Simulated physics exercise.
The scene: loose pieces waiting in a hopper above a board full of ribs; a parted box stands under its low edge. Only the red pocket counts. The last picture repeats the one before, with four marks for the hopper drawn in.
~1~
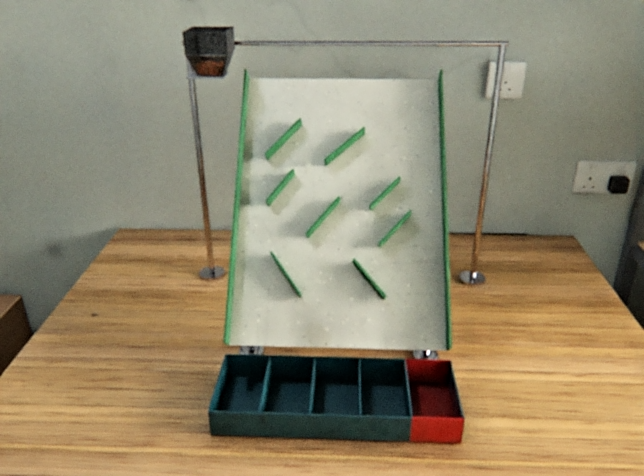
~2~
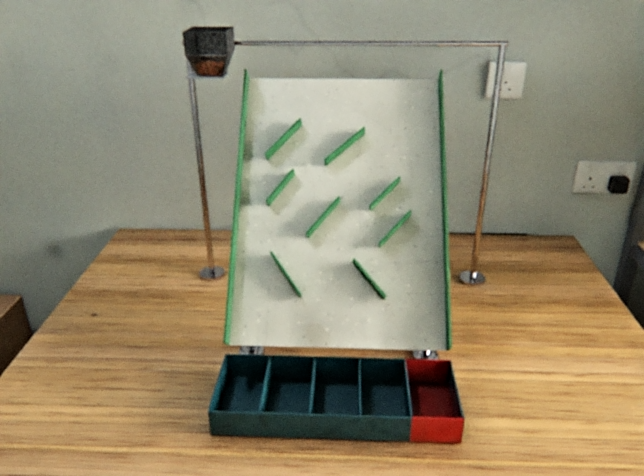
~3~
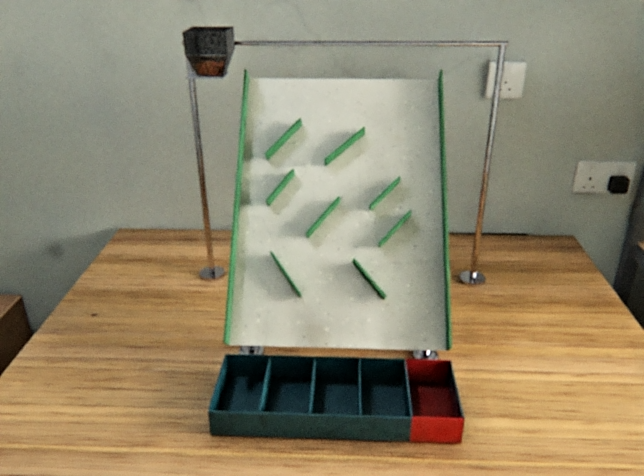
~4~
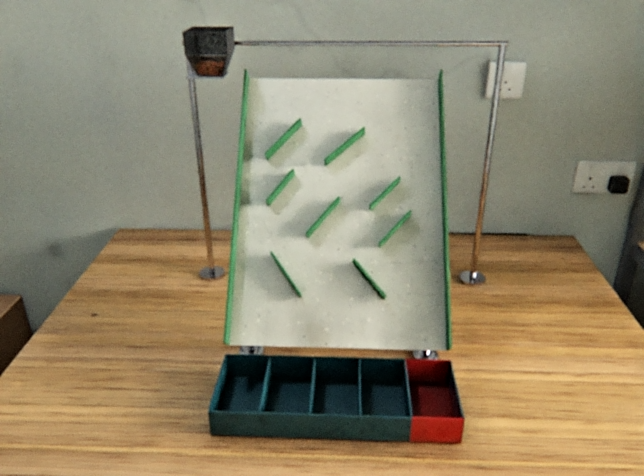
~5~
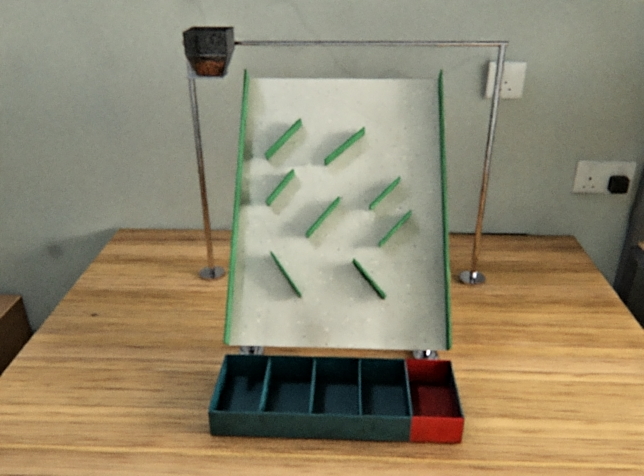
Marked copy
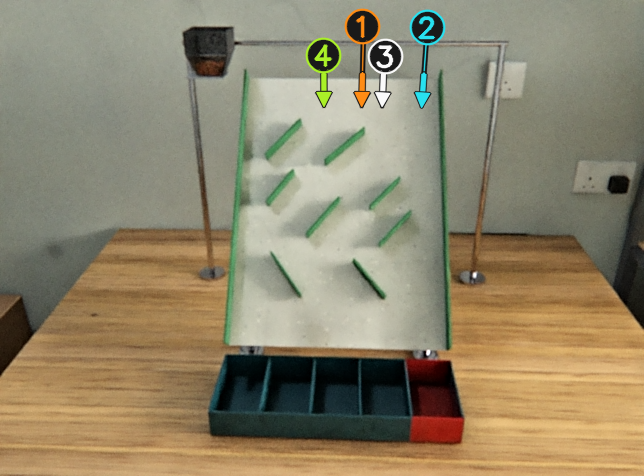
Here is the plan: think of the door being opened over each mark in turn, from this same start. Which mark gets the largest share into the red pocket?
Choose 2.
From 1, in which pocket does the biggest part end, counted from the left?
The third from the left.
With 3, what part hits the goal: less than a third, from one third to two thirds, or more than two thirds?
Mark 3 gives less than a third.
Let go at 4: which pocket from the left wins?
The third from the left.
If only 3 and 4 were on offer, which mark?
3.
On the marked copy, mark 1 meets the board at (361, 101); mark 2 meets the board at (421, 102); mark 3 meets the board at (382, 101); mark 4 meets the board at (324, 101).
Choosing 1, a small share in the red pocket, all but a few in other pockets.
Choosing 2, all but a few in the red pocket, a small share in other pockets.
Choosing 3, close to a quarter in the red pocket, the bulk in other pockets.
Choosing 4, none at all in the red pocket, the whole lot in other pockets.
